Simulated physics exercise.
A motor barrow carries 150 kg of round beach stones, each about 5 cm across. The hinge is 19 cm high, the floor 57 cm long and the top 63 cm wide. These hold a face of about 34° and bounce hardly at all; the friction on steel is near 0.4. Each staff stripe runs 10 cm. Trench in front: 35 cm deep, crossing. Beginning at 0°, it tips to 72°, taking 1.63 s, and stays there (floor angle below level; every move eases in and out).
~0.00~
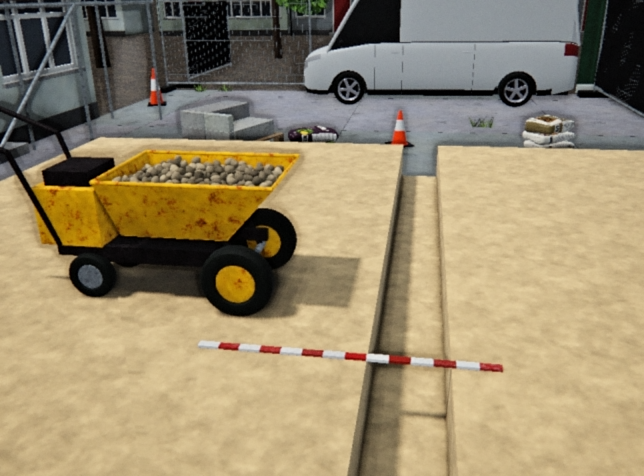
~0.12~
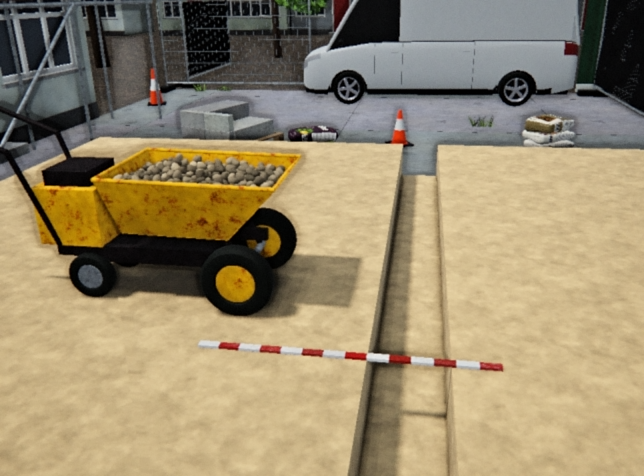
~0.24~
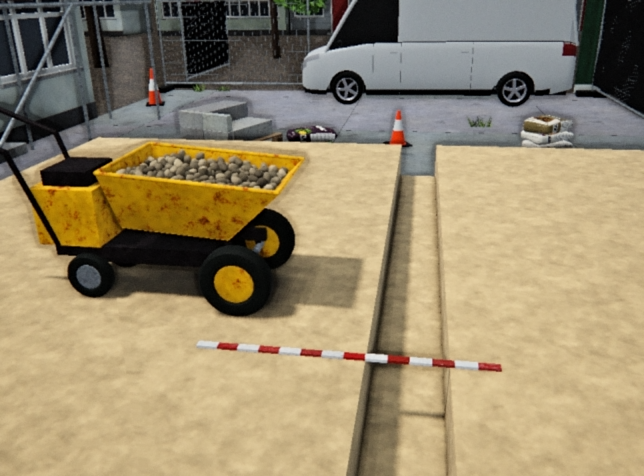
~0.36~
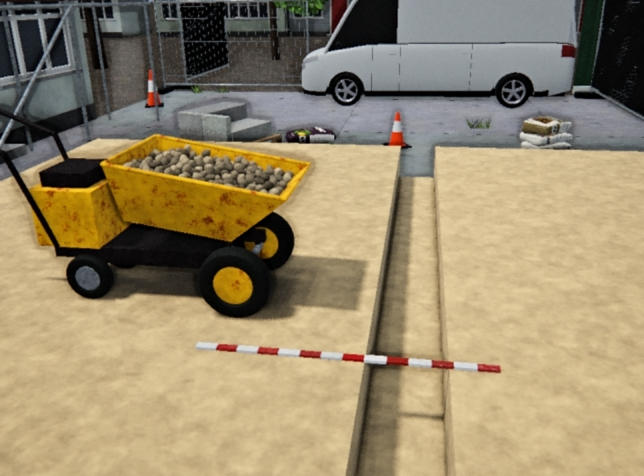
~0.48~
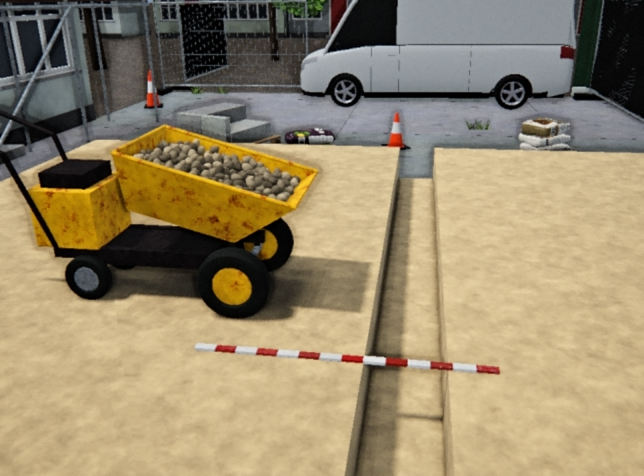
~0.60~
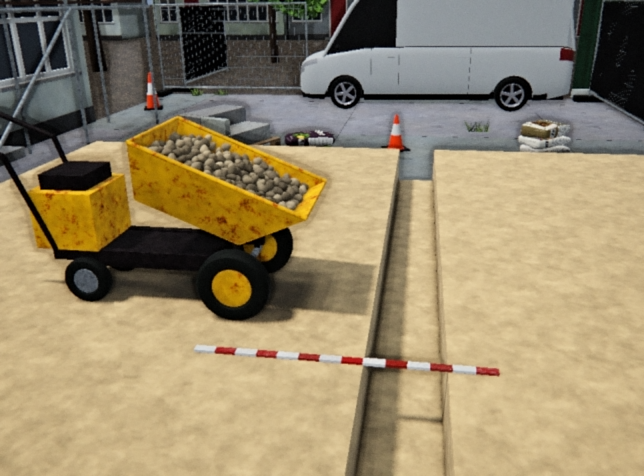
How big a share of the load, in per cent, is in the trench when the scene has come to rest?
A share of about 91 percent.
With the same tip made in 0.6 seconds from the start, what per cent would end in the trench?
That works out at about 95 in a hundred.
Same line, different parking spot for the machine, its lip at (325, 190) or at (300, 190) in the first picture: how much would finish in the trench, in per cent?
First some 80, then 100 per cent.
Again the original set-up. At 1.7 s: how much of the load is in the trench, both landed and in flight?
Close to 60 per cent has got there by then.
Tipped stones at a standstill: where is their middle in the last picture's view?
Roughly at (405, 343).
After 1.2 s the floor is at 61°; 98 % in the skip, 2 % short of the trench; the foremost stones are at (362, 269).
After 1.7 s the floor is at 72°; 29 % in the skip, 10 % short of the trench, 61 % in the trench; the foremost stones are at (438, 347).
After 2.1 s the floor is at 72°; 7 % in the skip, 12 % short of the trench, 81 % in the trench; the foremost stones are at (437, 348).
After 4.0 s the floor is at 72°; 0 % in the skip, 9 % short of the trench, 91 % in the trench; the foremost stones are at (437, 352).
